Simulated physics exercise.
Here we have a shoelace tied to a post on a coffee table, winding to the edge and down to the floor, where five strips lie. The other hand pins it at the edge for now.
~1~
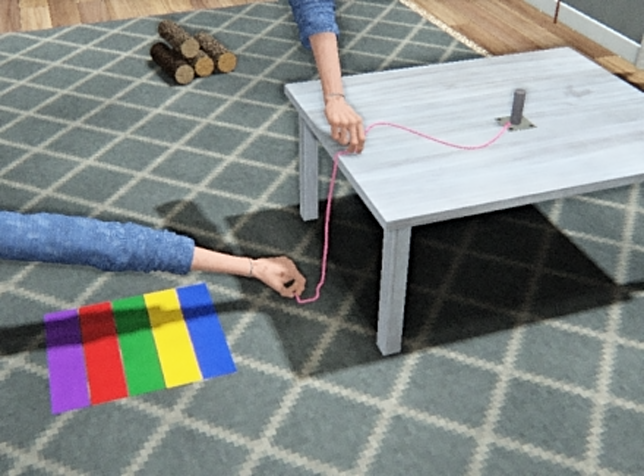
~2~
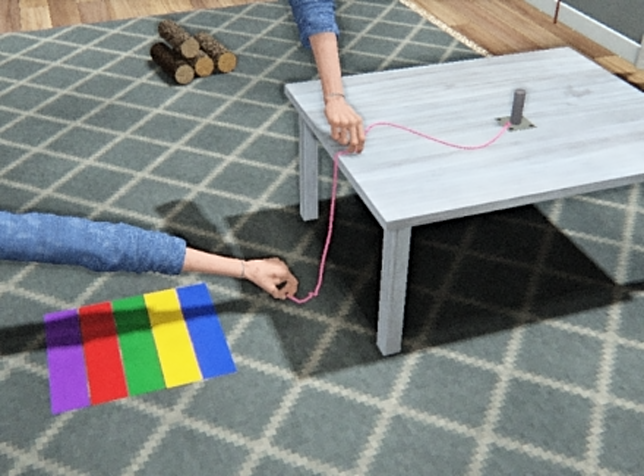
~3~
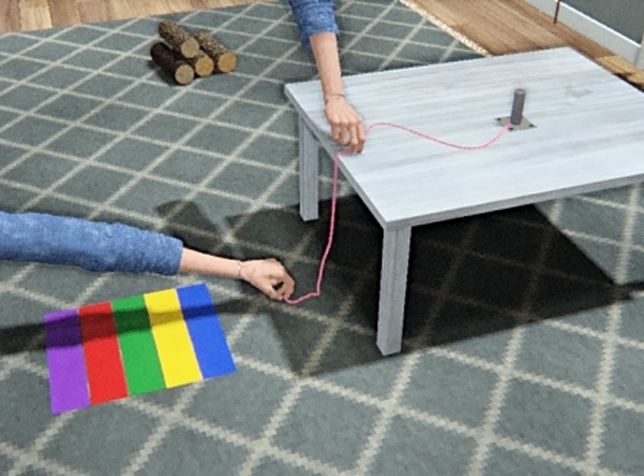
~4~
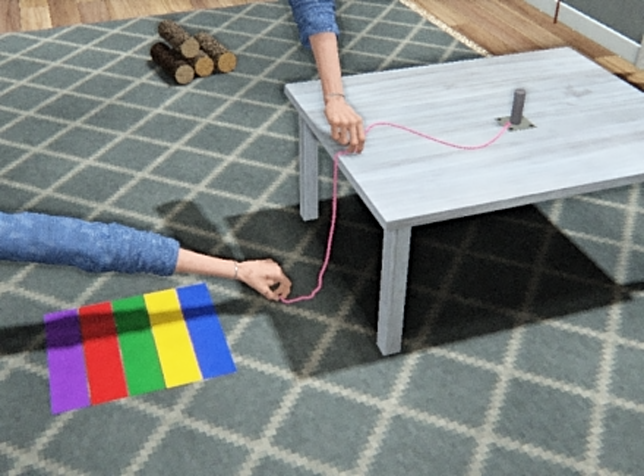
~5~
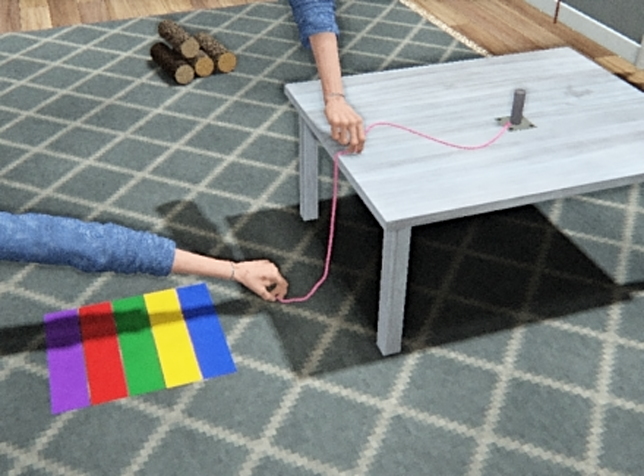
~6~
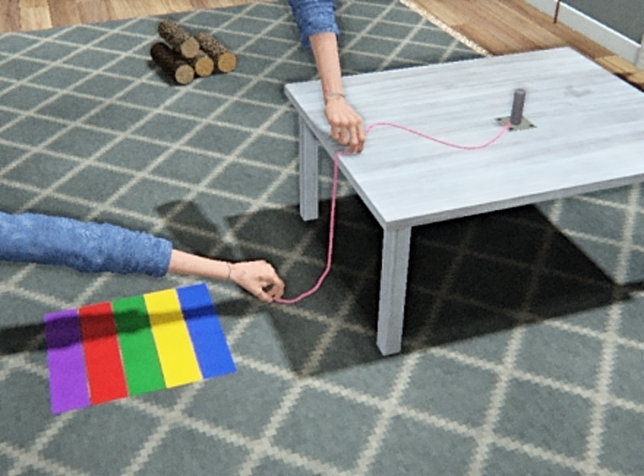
The video shows one hand pinning a pink shoelace at the edge of a coffee table while another hand, near five colored strips on the patterned rug, draws the lace's lower end slightly to the left.
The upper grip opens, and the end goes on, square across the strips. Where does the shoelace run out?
It halts on the red strip.
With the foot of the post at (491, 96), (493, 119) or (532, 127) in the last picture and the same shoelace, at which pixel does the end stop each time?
Near (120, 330), (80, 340) and (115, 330).
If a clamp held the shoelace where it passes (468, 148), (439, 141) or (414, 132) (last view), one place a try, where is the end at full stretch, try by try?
Near (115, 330), (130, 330) and (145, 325).
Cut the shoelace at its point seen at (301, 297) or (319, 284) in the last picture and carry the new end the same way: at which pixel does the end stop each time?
The places are (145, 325) and (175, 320).
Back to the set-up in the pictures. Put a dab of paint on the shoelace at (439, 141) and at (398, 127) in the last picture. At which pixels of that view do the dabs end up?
They go to (413, 139) and to (367, 146).
Soon after, end near (153, 323); over yellow.
After that, end near (120, 330); over green.
At the stop, end near (99, 334); over red. Over red.
